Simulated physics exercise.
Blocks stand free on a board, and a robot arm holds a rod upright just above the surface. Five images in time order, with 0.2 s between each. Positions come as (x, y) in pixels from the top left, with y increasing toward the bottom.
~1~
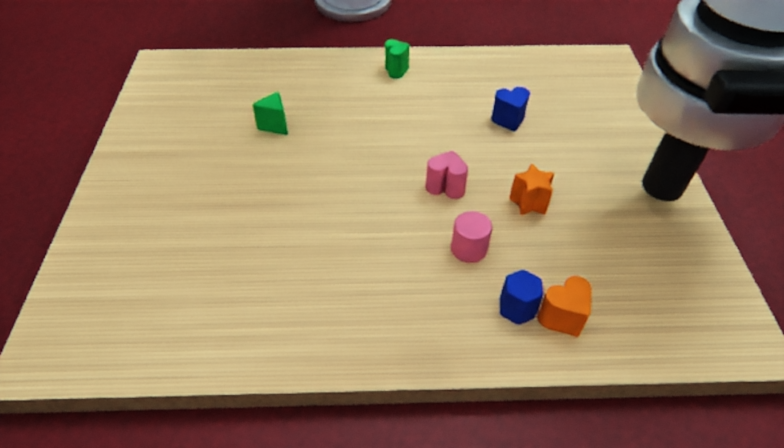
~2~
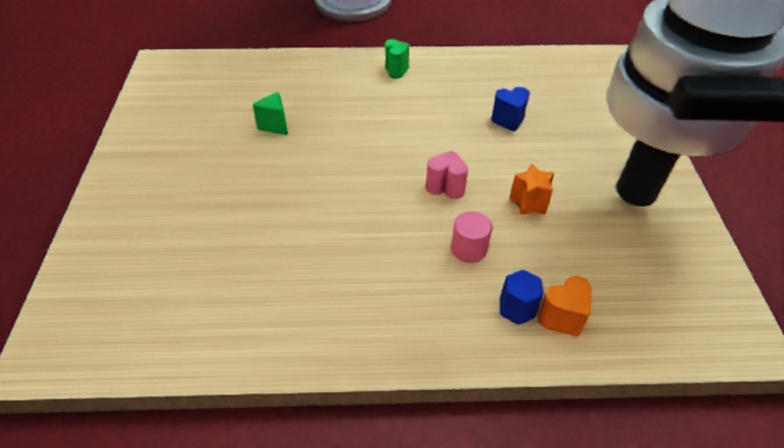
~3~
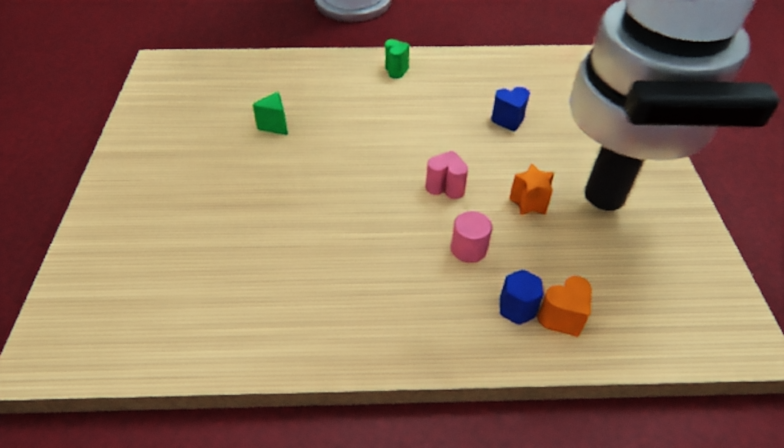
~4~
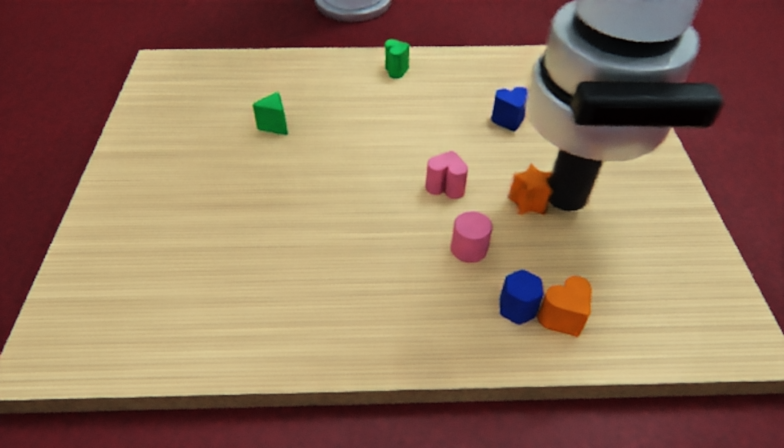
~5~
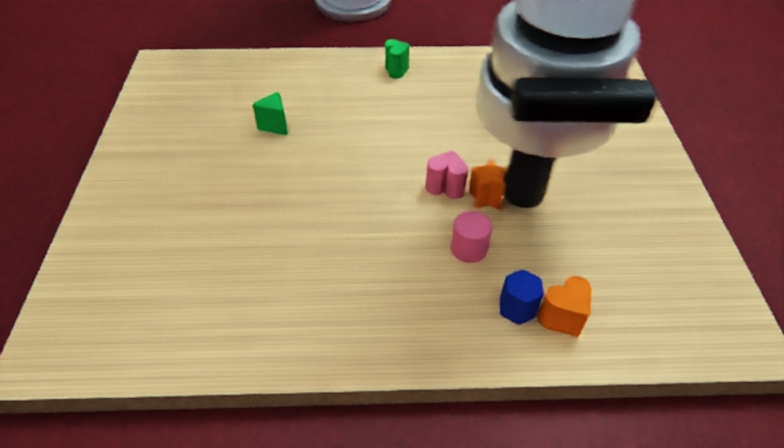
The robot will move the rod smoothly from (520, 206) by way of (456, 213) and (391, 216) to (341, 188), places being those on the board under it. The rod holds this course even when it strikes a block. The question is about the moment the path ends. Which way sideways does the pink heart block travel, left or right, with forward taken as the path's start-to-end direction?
Sideways, to the right.
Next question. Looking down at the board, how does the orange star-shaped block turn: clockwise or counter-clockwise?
Viewed from overhead, the orange star-shaped block winds up turned clockwise.
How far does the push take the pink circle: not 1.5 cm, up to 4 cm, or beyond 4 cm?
It will fall in the lowest band, under 1.5 cm.
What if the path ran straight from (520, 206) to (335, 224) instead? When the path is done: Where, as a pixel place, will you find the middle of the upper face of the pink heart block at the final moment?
Close to (417, 148).
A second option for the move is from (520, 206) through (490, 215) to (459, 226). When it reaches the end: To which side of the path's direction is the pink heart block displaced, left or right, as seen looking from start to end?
Heads right.
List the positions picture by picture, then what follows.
Tip of the rod (662, 187), middles of tops, pink heart block (449, 162), pink circle (474, 224), orange star-shaped block (536, 177), in the first picture.
Rod (636, 192), nothing pushed, in the second picture.
Rod (605, 196), nothing pushed, in the third picture.
Rod (567, 197), nothing pushed, in the fourth picture.
Rod (524, 193), pink heart block (449, 162), pink circle (474, 224), orange star-shaped block (492, 172), in the fifth picture.
What follows on the original path. One third of the way, rod (458, 201); pink heart block (419, 149); orange star-shaped block (451, 164), turned 60° clockwise.
Two thirds of the way, rod (390, 204); pink heart block (417, 147); orange star-shaped block (448, 165), turned 75° clockwise.
At the end, rod (340, 175); pink heart block (417, 147); pink circle unmoved; orange star-shaped block (448, 165), turned 75° clockwise.
